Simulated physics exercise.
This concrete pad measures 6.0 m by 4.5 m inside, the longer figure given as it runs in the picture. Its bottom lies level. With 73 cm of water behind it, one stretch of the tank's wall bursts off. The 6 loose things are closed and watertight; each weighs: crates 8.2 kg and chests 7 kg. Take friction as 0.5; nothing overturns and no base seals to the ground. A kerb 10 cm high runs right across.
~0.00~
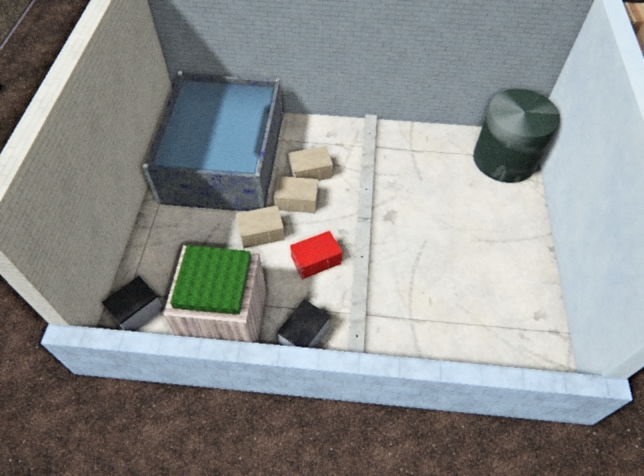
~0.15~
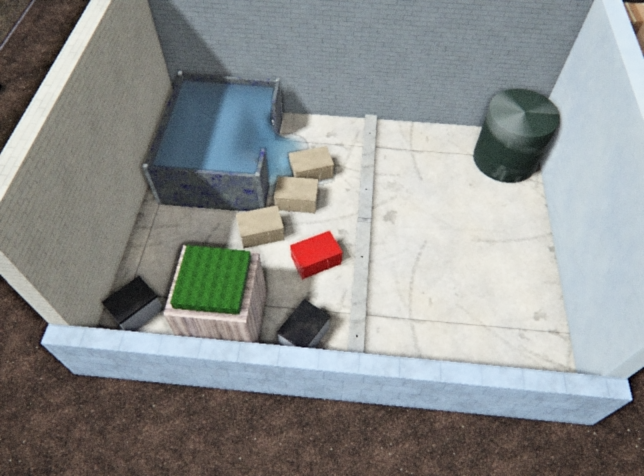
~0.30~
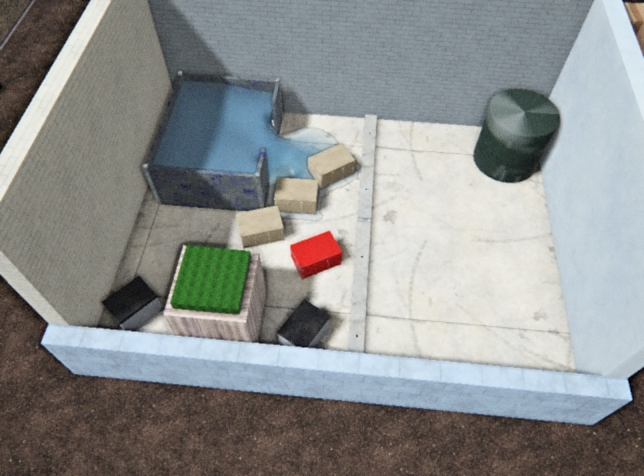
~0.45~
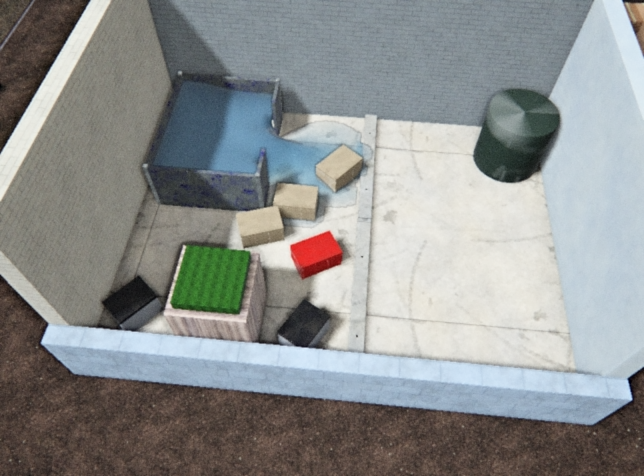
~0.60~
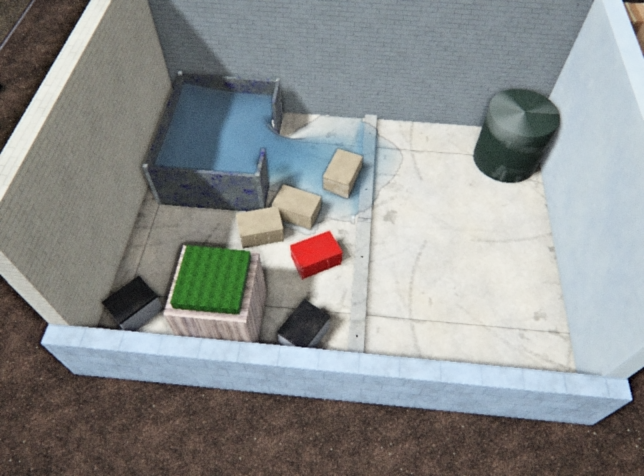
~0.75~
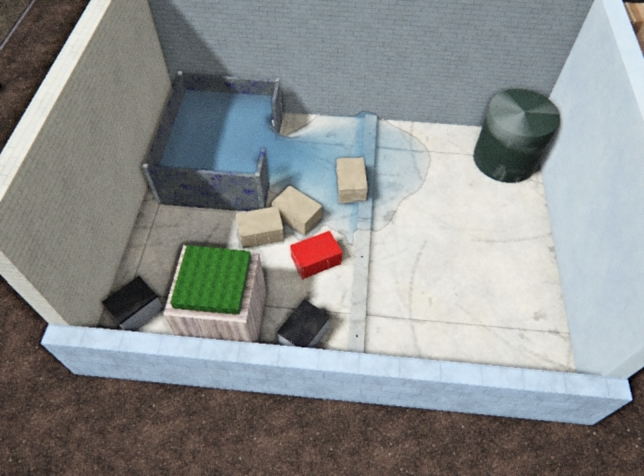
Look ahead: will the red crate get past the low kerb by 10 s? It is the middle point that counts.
Red crate stays short.
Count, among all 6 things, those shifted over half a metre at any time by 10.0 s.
6 of them.
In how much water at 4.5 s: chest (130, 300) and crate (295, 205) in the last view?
About 1 and 3 cm.
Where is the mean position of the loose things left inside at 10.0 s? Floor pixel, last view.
Near (240, 259).
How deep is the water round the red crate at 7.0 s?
Roughly 4 cm.
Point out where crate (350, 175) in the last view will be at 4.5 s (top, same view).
Around (454, 344).
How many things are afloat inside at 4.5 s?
I count 2.
After 2.0 s the red crate is near (315, 249), 0.0 m from its start, aground; 1 of 6 are over the mark; 0 afloat.
After 4.5 s the red crate is near (267, 257), 0.7 m from its start, aground; 1 of 6 are over the mark; 2 afloat.
After 7.0 s the red crate is near (197, 232), 1.7 m from its start, aground; 0 of 6 are over the mark; 5 afloat.
After 10.0 s the red crate is near (154, 223), 2.2 m from its start, afloat; 0 of 6 are over the mark; 5 afloat.
